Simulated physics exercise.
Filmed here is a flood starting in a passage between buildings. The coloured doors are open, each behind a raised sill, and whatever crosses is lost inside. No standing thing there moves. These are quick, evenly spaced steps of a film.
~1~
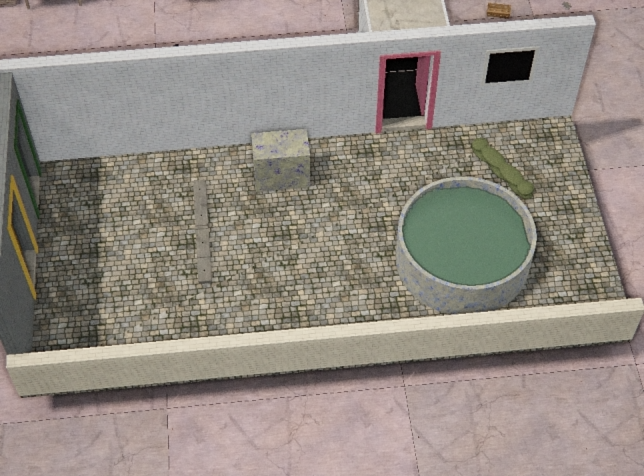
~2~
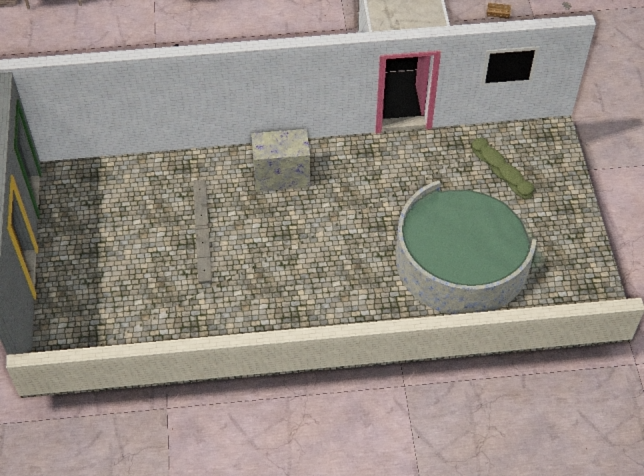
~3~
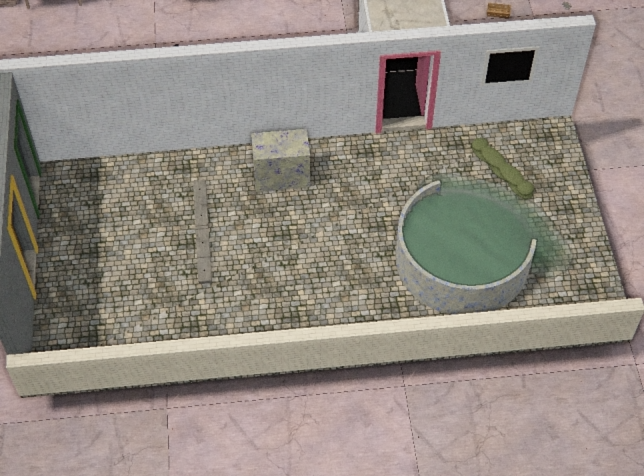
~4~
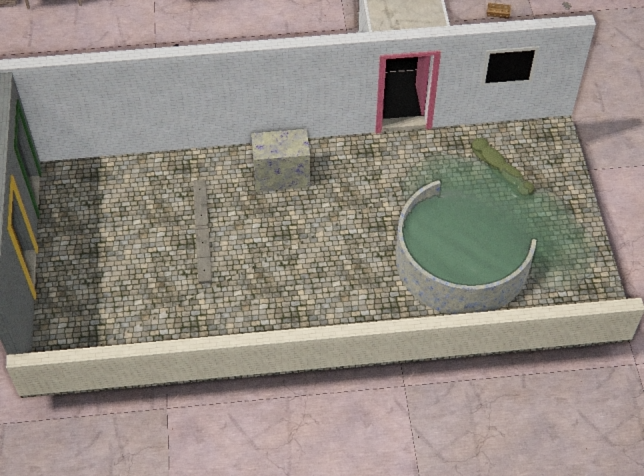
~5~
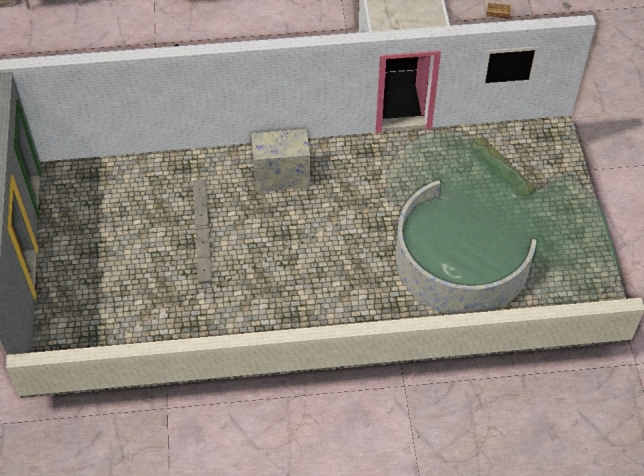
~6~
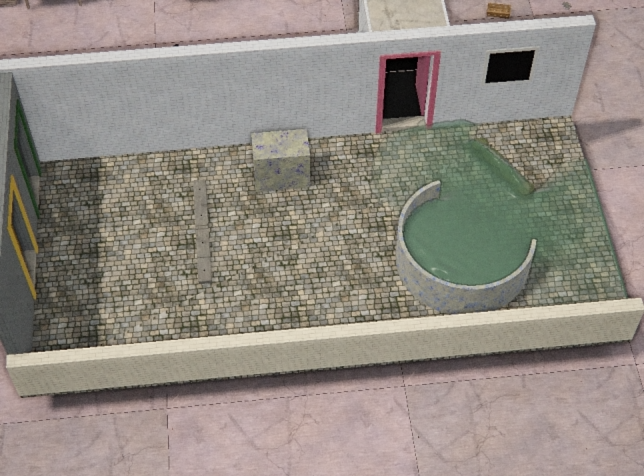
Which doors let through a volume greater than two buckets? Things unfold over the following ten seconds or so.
Checking each one: The pink door lets through more; the green door lets through more; the yellow door lets through less or just two.
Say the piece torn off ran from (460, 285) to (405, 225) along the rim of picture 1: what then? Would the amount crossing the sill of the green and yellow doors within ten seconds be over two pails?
In brief, the green exceeds the mark and the yellow exceeds the mark.
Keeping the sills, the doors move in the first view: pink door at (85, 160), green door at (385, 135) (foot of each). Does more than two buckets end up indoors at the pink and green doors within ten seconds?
Pink door stays within it; green door exceeds the limit.
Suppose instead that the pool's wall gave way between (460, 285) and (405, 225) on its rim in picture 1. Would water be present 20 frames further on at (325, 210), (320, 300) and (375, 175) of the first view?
Untouched, soaked, untouched.
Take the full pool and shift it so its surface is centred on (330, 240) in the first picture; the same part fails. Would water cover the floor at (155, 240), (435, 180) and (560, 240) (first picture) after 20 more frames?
Spot by spot, in the order asked: Untouched, swamped, swamped.
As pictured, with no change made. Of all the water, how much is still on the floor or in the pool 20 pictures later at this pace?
About 54 %.
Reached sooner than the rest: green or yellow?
It's the one in green.
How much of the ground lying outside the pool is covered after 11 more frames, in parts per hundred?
About 30 per cent.
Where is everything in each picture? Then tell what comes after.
Still water in the round pool at (467, 234), in the first frame.
The front is at a hidden place, out from the gap on the round pool's far side, in the second frame.
Water pours out on the round pool's far side and has run to (421, 190), in the third frame.
Water pours out on the round pool's far side and has run to (412, 174), in the fourth frame.
The front is at (426, 137), out from the gap on the round pool's far side, in the fifth frame.
The front is at (398, 132), out from the gap on the round pool's far side, in the sixth frame.
A moment on, water covers 25 % of the floor; the pink door over two buckets in, the green door not reached, the yellow door not reached.
Next, water covers 30 % of the floor; the pink door far over two buckets in, the green door not reached, the yellow door not reached.
Then, water covers 40 % of the floor; the pink door far over two buckets in, the green door not reached, the yellow door not reached.
Later, water covers 65 % of the floor; the pink door far over two buckets in, the green door over two buckets in, the yellow door wet at the sill, nothing in.
In the end, water covers 75 % of the floor; the pink door far over two buckets in, the green door far over two buckets in, the yellow door wet at the sill, nothing in.
